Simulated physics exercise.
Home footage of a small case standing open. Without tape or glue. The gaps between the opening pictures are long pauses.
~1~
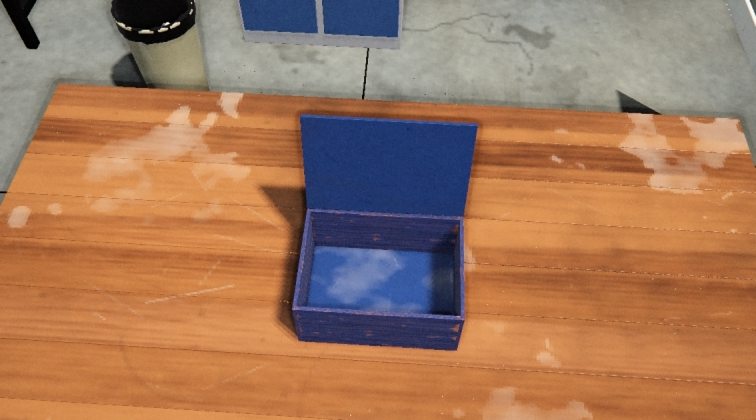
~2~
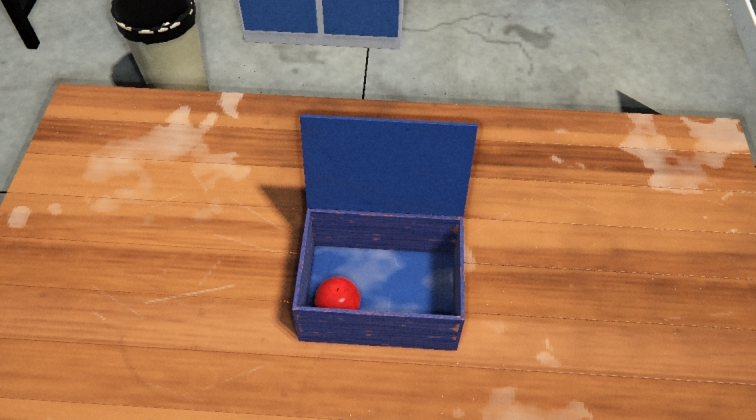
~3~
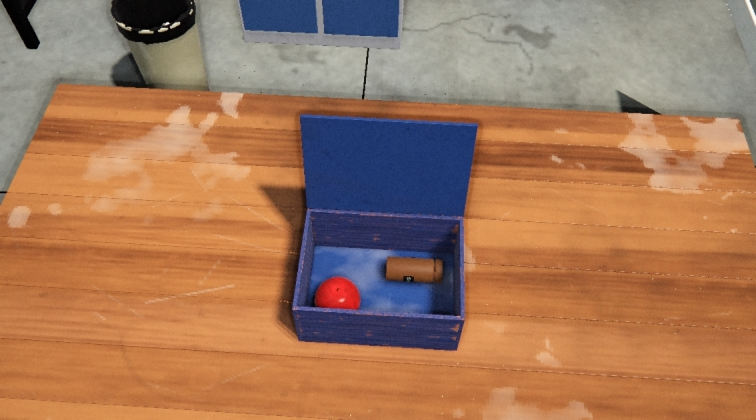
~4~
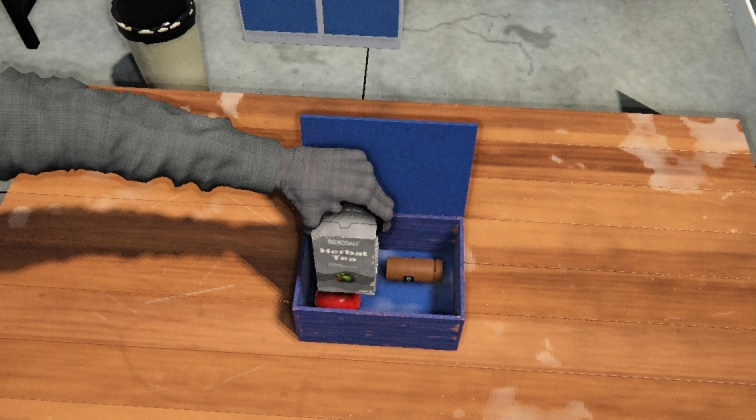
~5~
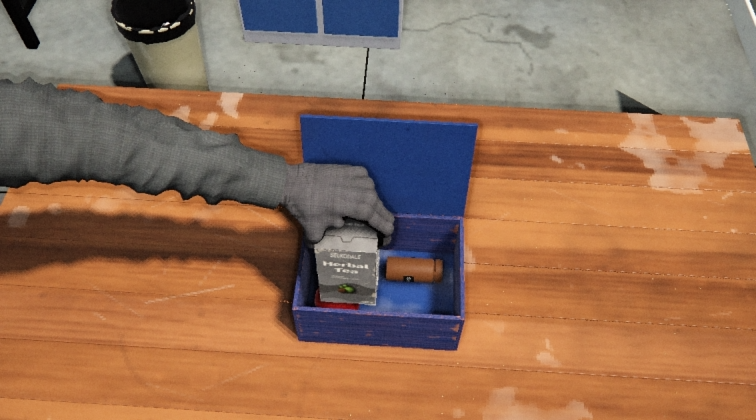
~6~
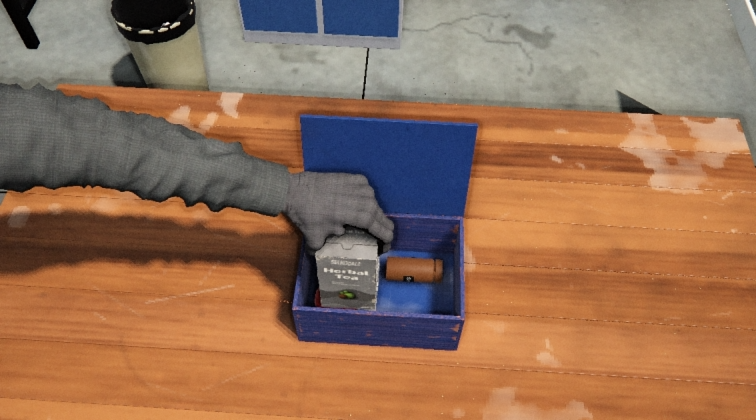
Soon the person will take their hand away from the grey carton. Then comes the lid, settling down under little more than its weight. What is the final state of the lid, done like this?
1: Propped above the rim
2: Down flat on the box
(2) Down flat on the box.
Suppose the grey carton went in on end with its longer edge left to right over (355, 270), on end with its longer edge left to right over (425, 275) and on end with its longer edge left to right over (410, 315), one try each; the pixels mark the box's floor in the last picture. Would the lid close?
First try: It stays ajar; second try: It stays ajar; third try: It is held up.
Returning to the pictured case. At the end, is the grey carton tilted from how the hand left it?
Result: It leans over.
Then, 0.50 s on from there, grey carton on its side near (406, 294); red apple shifted a little.
Then, 1.50 s on from there, lid 66° above the rim; grey carton on its side near (406, 294); red apple shifted a little.
Then, 2.10 s on from there, lid 25° above the rim; grey carton on its side near (406, 294); red apple shifted a little.
In the end, lid shut; toppled in the box, grey carton; the other 2 unmoved. At the end, from the last picture's camera, grey carton near (406, 294).
